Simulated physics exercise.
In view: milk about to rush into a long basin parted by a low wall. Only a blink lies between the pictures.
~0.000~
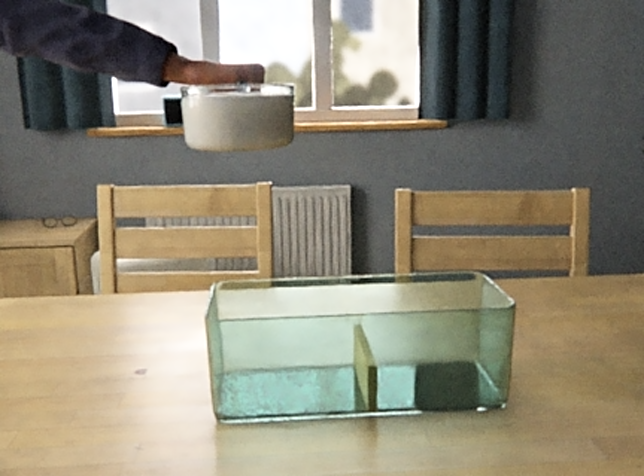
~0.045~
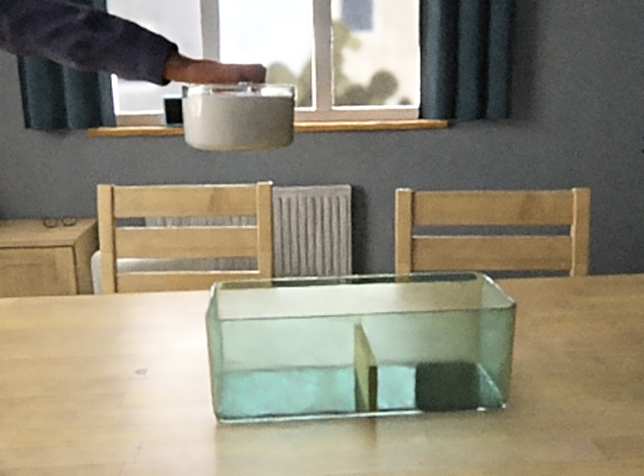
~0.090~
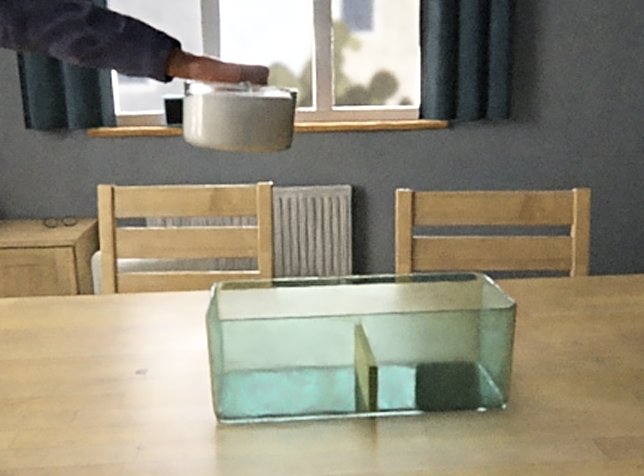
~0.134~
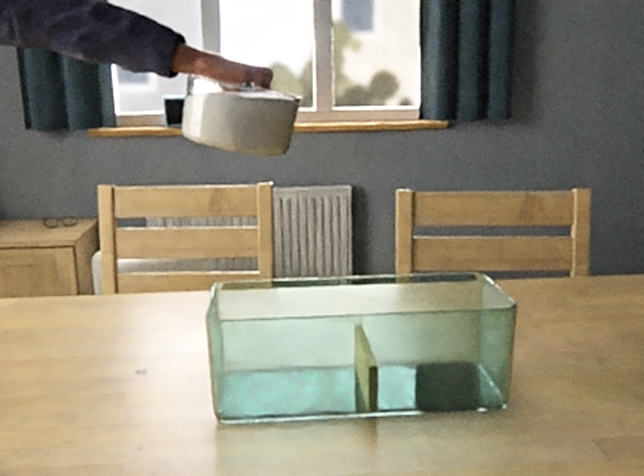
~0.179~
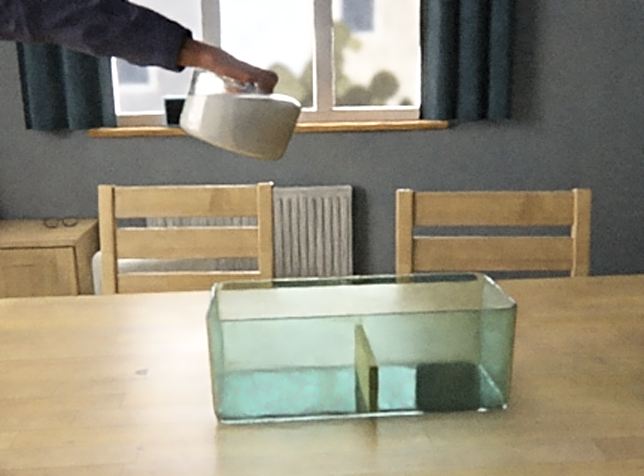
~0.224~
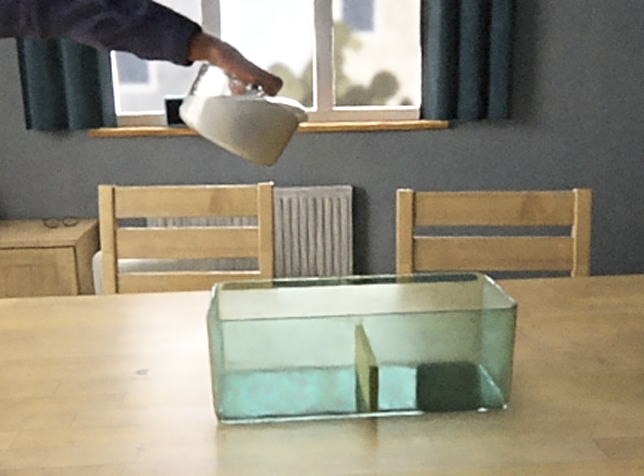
A hand held a clear bowl of milk above a long greenish glass basin with a low dividing wall, then steadily tilted it toward the right, its right edge dipping lower.
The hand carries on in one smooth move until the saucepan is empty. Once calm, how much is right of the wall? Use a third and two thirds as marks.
In the end between a third and two thirds is right of the wall.
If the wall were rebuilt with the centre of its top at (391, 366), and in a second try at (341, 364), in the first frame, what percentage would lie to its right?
The first gives 15 %, the second 80 %.
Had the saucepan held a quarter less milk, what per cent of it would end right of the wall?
It comes to 30 per cent or so.
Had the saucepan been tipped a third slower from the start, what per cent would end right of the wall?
Some 60 per cent.
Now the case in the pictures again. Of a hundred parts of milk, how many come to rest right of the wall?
Near 50 %.
A moment on, the saucepan is tipped on its side and 32 per cent is still to pour, 4 is left of the wall and 5 right of it.
Next, the saucepan is tipped on its side and 9 per cent is still to pour, 25 is left of the wall and 51 right of it.
Then the saucepan is tipped on its side and 2 per cent is still to pour, 40 is left of the wall and 51 right of it.
Later the saucepan is tipped on its side and 1 per cent is still to pour, 46 is left of the wall and 51 right of it.
In the end 47 per cent lies left of the wall, 51 right of it and 2 outside.
